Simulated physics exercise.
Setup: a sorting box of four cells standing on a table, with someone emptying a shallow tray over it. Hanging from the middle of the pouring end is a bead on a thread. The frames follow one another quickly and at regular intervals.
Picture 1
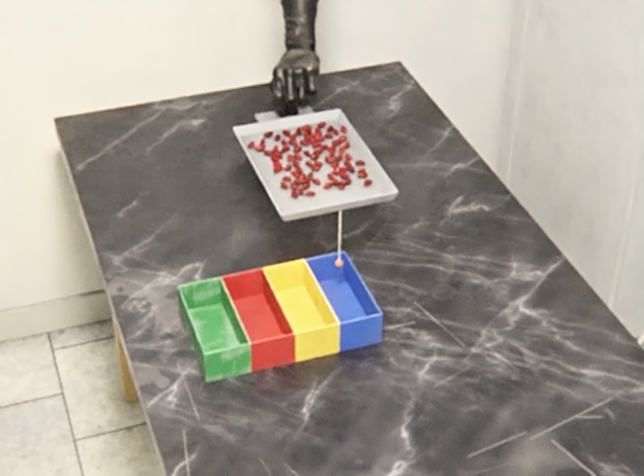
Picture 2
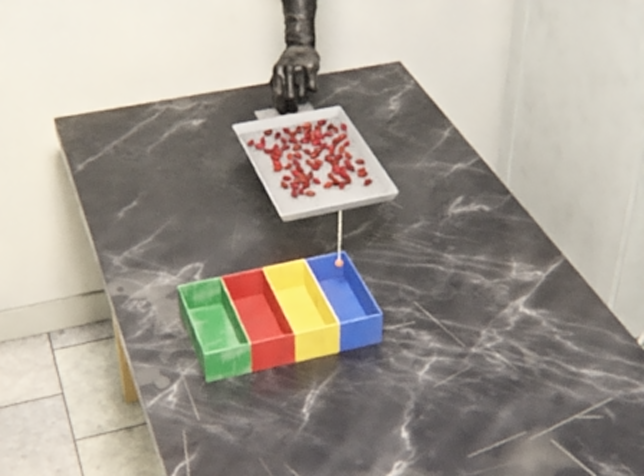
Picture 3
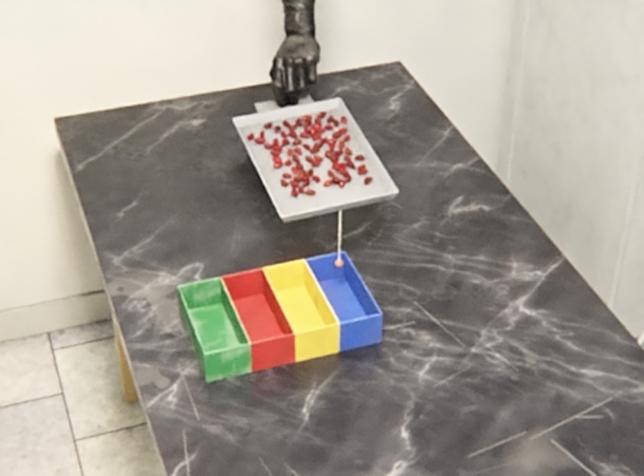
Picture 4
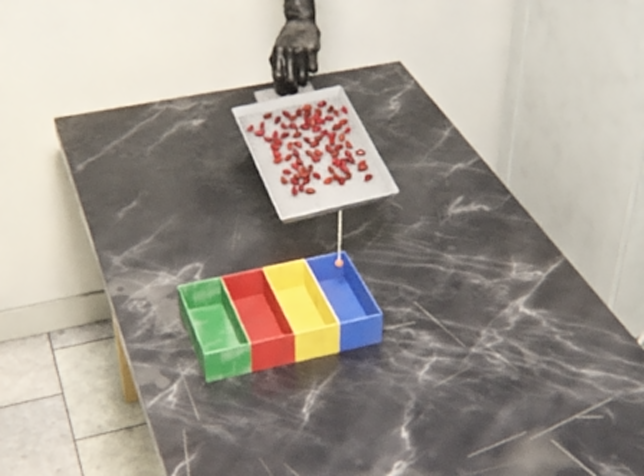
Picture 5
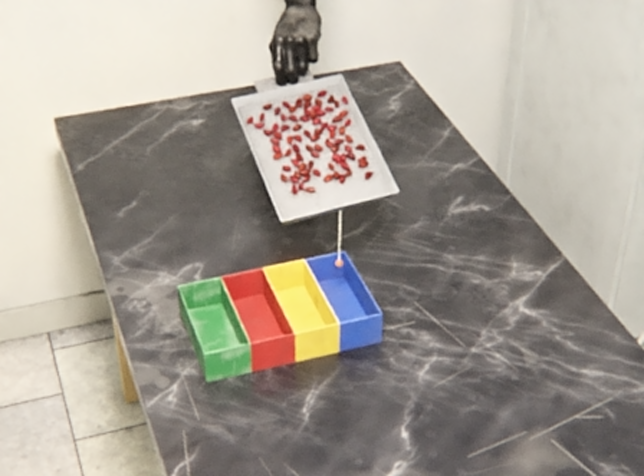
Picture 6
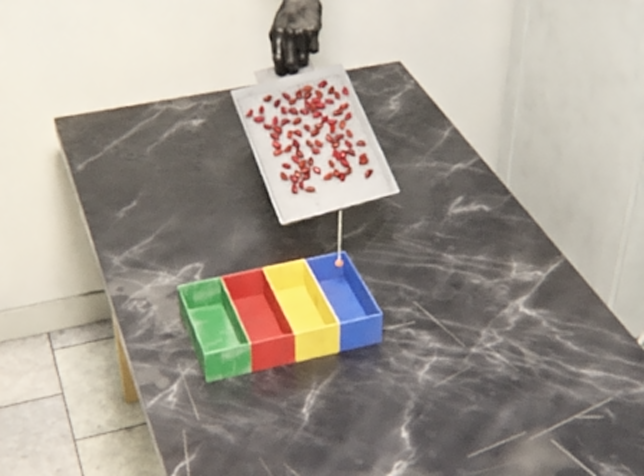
Black-gloved hand slowly raising the back of a shallow tray of red beans, tilting it above a four-coloured sorting box.
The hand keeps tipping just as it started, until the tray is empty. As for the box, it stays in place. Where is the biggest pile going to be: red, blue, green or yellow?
In yellow.
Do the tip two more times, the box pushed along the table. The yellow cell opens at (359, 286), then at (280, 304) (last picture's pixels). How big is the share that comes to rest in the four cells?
Estimates in order: 100 percent, 80 percent.
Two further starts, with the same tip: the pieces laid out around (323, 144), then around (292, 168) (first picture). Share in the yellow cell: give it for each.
Near 50 per cent and near 60 per cent.
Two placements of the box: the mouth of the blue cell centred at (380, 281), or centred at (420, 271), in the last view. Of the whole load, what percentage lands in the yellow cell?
Roughly 30% first, roughly 10% second.
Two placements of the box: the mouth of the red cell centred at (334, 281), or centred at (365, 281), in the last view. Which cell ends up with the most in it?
Try 1 - green. Try 2 - the green cell.
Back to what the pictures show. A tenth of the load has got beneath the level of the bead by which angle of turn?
The tilt is near 75° by then.
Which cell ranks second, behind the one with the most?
Number two is that blue cell.
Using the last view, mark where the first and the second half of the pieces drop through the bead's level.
Roughly at (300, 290) first, and then at (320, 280).
Just after the last frame, tray tipped steeply; the larger part on the tray; about a tenth falling or outside the box.
A moment on, tray tipped past a quarter turn; roughly a third on the tray; roughly a quarter in the yellow cell; about a tenth in the blue cell; about a tenth in the red cell; about a tenth falling or outside the box.
Further on, tray tipped past a quarter turn; roughly half in the yellow cell; roughly a third in the blue cell; about a tenth in the red cell; about a tenth falling or outside the box.
When it is over, tray tipped past a quarter turn; roughly half in the yellow cell; roughly a third in the blue cell; about a tenth in the red cell; not one in the green cell; about a tenth outside the box.
